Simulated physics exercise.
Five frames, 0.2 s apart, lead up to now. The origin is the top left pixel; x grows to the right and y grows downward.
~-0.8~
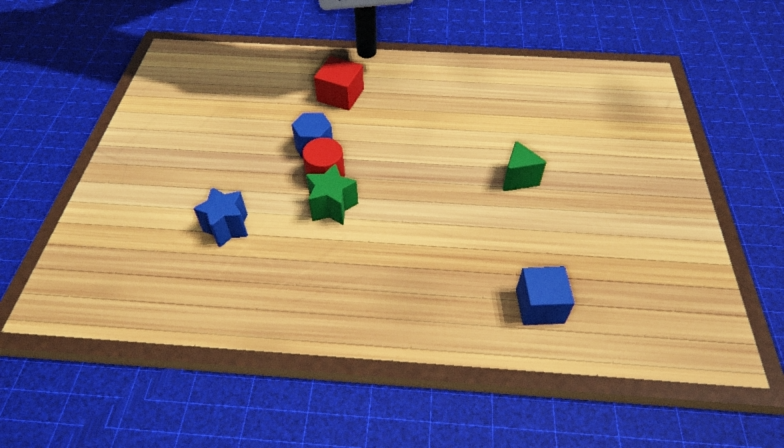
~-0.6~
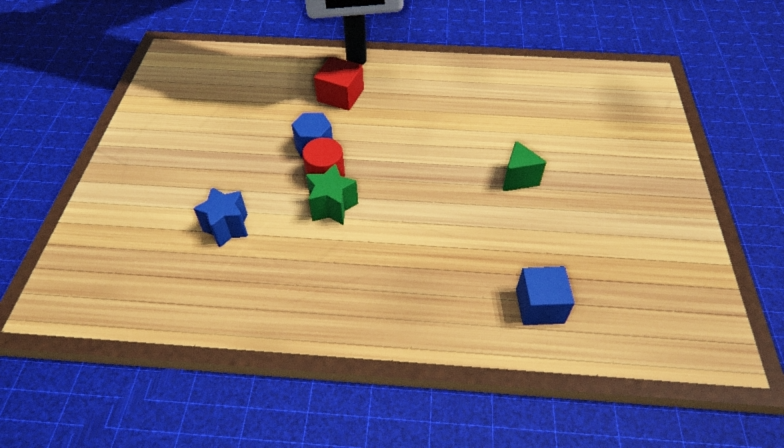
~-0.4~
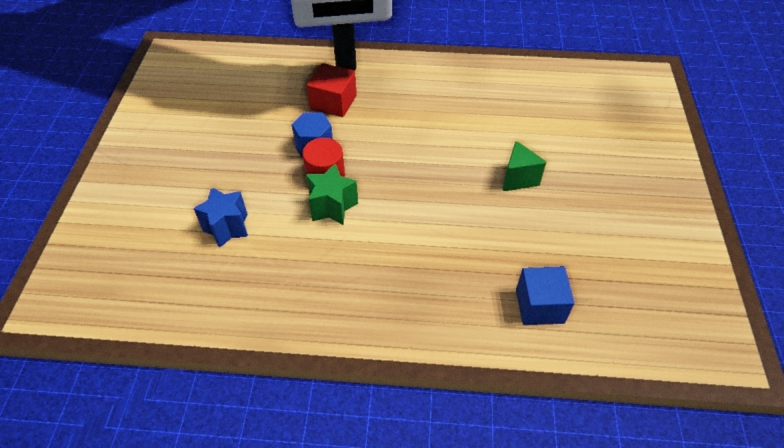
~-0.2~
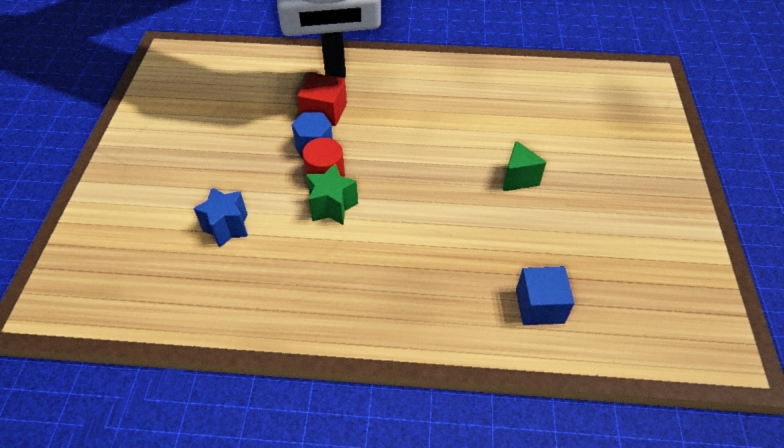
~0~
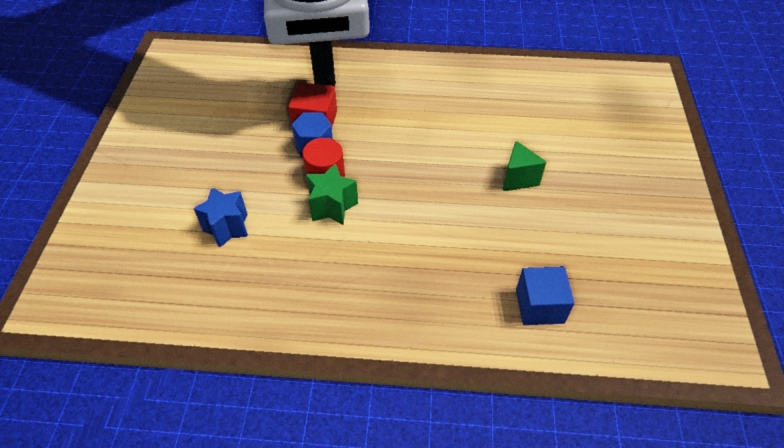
A robot arm nudges the red block down and slightly left toward the blue hexagon.
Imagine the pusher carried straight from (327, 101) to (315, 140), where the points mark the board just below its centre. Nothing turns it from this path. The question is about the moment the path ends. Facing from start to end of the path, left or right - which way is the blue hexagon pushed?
It moves off to the right.
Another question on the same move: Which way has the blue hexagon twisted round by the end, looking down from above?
It is turned clockwise.
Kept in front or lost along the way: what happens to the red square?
Expect to find it ahead of the pusher.
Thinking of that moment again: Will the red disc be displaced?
The answer is yes.
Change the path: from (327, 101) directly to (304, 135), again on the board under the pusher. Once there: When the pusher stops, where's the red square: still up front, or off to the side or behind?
It holds its place in front.
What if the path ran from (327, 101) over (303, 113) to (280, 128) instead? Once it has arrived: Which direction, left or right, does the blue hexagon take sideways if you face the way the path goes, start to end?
Well, taking the path from its start to its end as straight ahead, the blue hexagon moves to the left.
The first path, step by step. Halfway along, pusher at (319, 106); blue hexagon at (292, 143), turned 20° clockwise; red square at (302, 115); red disc at (321, 160); green star block at (332, 187).
At the end, pusher at (313, 126); blue hexagon at (272, 162), turned 30° clockwise; red square at (291, 135), turned 25° clockwise; red disc at (321, 161); green star block at (332, 187).
